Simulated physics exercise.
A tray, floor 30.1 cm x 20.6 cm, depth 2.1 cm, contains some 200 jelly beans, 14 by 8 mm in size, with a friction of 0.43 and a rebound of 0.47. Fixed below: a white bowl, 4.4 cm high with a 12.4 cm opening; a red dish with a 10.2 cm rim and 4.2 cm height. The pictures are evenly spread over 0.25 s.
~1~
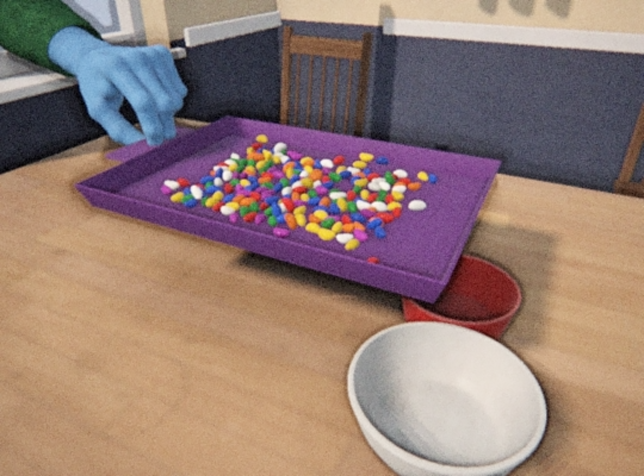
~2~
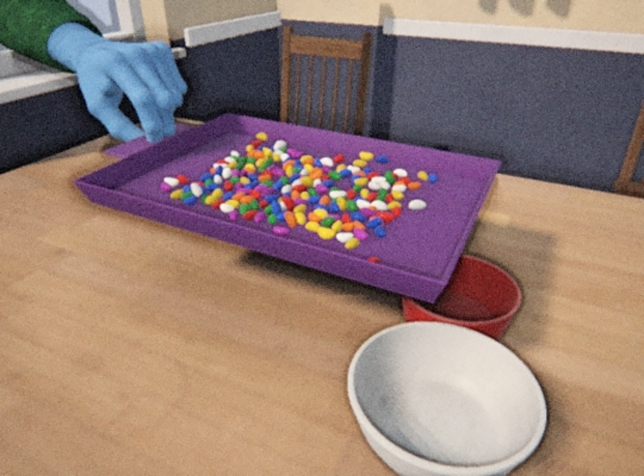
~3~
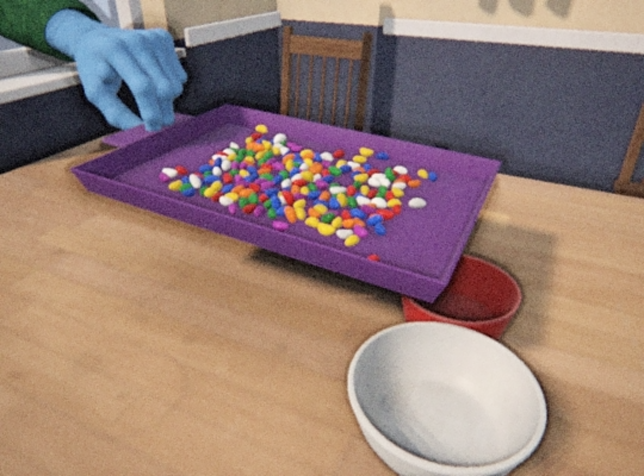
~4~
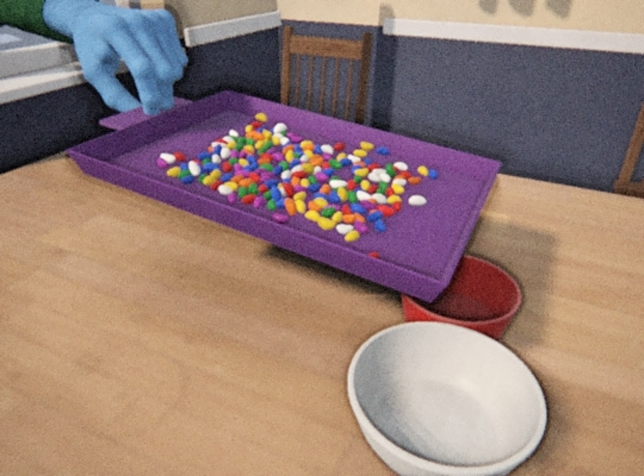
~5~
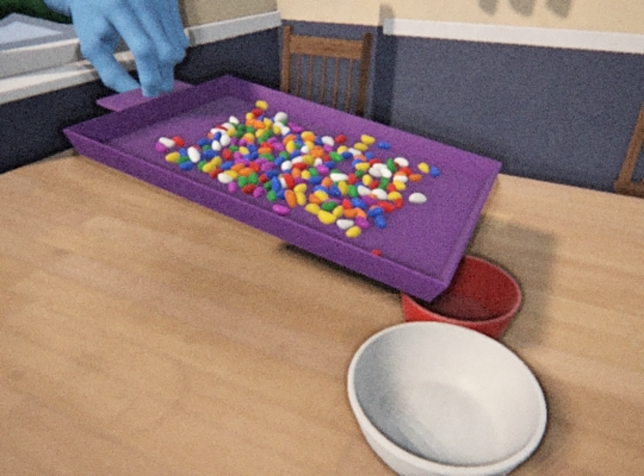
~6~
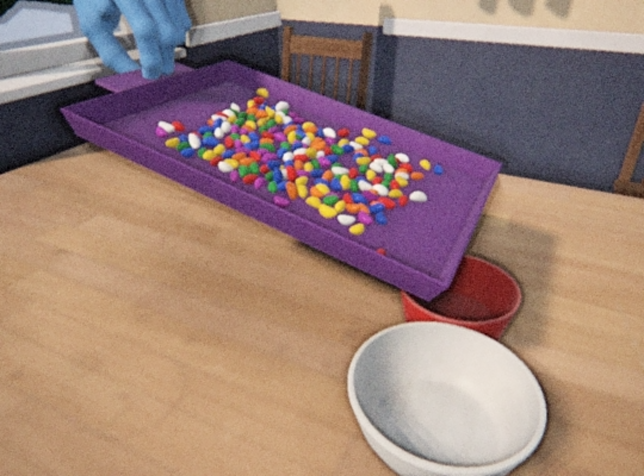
The footage shows a blue-gloved hand at the left end of a purple tray of colorful jelly beans, gradually raising that end so the tray slopes down to the right, while a white bowl and red dish stay still.
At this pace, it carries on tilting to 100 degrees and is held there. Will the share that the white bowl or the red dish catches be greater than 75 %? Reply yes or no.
No.
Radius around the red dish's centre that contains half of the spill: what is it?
About 12 cm.
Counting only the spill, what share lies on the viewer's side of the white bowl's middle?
It works out to around 0 in a hundred.
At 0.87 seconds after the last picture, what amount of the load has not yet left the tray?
Roughly 65 per cent.
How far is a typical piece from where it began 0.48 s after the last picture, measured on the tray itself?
About 10 centimetres.
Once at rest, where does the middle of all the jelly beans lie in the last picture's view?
Near pixel (486, 324).
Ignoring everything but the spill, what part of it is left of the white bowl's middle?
Share of spill: Approx. 10 %.
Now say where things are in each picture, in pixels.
Tray at (229, 228); tilt 0 degrees; leading edge at (479, 208); middle of the load at (300, 186); white bowl at (444, 384); red dish at (459, 284), in the first frame.
Tray at (229, 226); tilt 1 degrees; leading edge at (479, 208); middle of the load at (299, 184), in the second frame.
Tray at (229, 219); tilt 3 degrees; leading edge at (480, 209); middle of the load at (299, 179), in the third frame.
Tray at (229, 209); tilt 6 degrees; low side right; leading edge at (480, 210); middle of the load at (299, 170), in the fourth frame.
Tray at (230, 199); tilt 9 degrees; low side right; leading edge at (481, 210); middle of the load at (300, 161), in the fifth frame.
Tray at (231, 189); tilt 12 degrees; low side right; leading edge at (481, 211); middle of the load at (302, 153); white bowl at (444, 384); red dish at (459, 284), in the sixth frame.
Then, 0.48 s after the last picture, tilt 43 degrees; tray 100 %; middle of all pieces on or above the table near (417, 164).
Then, 0.87 s after the last picture, tilt 68 degrees; white bowl 10 %, red dish 10 %, tray 65 %, outside 15 %, in the air 5 %; middle of all pieces on or above the table near (478, 243).
Then, 1.24 s after the last picture, tilt 91 degrees; white bowl 10 %, red dish 20 %, tray 35 %, outside 25 %, in the air 15 %; middle of all pieces on or above the table near (494, 282).
Then, 1.59 s after the last picture, tilt 100 degrees; white bowl 20 %, red dish 35 %, outside 45 %; middle of all pieces on or above the table near (502, 335).
In the end, white bowl 20 %, red dish 35 %, outside 45 %.
